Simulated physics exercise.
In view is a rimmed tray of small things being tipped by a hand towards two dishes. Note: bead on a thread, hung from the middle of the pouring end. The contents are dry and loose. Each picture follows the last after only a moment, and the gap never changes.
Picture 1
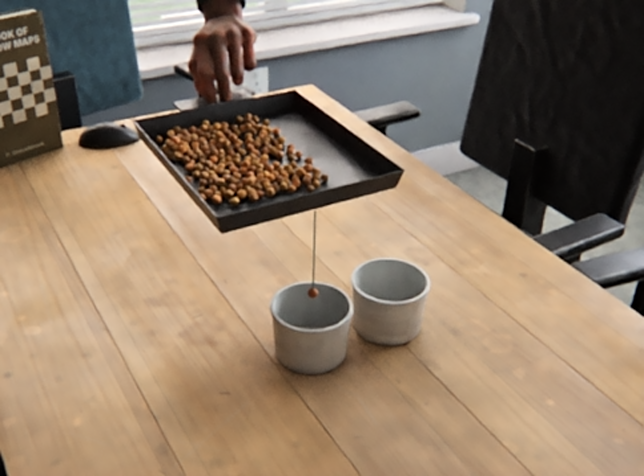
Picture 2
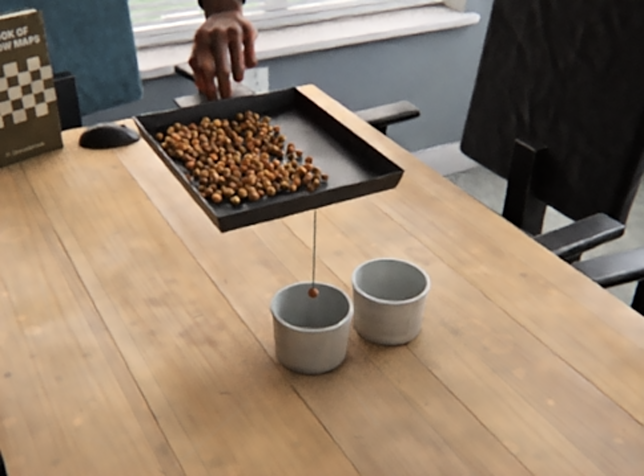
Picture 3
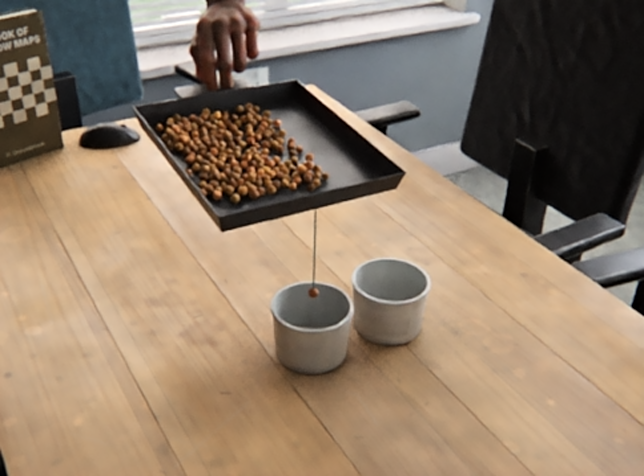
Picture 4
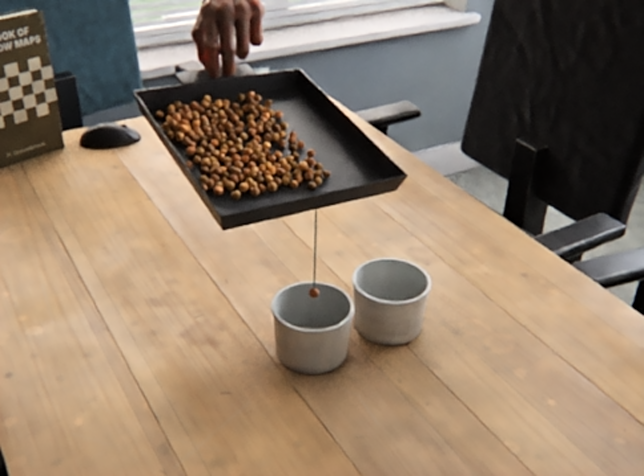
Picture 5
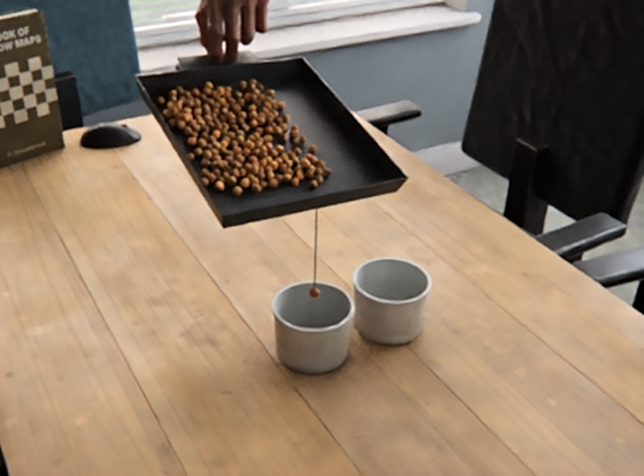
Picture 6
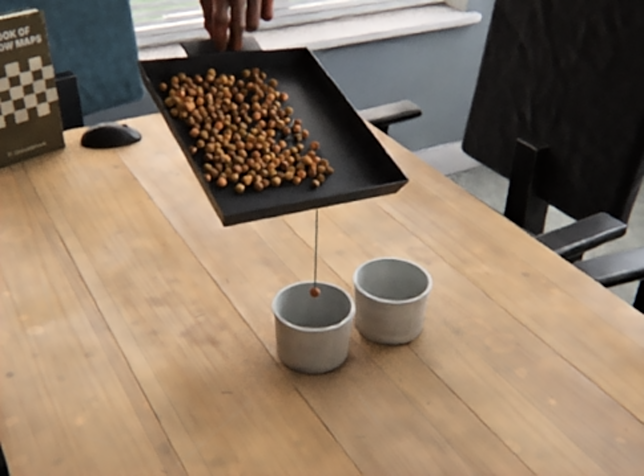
A black tray of roasted chickpeas tilting gradually steeper as a hand raises its far end above two pale cups.
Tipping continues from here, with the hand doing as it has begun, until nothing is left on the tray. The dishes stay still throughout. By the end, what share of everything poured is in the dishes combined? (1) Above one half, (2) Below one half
2.
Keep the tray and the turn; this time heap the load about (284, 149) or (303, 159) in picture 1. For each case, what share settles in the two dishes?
It would be 50 in a hundred, and then 30 in a hundred.
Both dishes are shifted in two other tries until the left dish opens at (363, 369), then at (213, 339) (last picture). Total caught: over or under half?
Result, first setup: The minor share; second setup: The minor share.
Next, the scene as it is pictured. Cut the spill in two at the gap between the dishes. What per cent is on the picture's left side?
20 in a hundred, roughly.
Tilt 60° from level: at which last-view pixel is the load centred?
Load centre: Approx. (328, 177).
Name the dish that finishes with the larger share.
That one is the rightward one.
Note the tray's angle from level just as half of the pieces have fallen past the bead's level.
Reading: Some 110°.
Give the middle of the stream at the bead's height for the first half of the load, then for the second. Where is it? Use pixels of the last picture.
Around (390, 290) at first; around (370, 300) after that.
Soon after the last picture, tray tipped steeply; nearly all on the tray; a stray few in the air.
A little later, tray tipped right over; nearly all on the tray; a stray few in the right dish; a small part outside both; a stray few in the air.
Later still, tray tipped past a quarter turn; about a third in the right dish; about two thirds outside both.
At rest, tray tipped past a quarter turn; a stray few in the left dish; about a third in the right dish; about two thirds outside both.
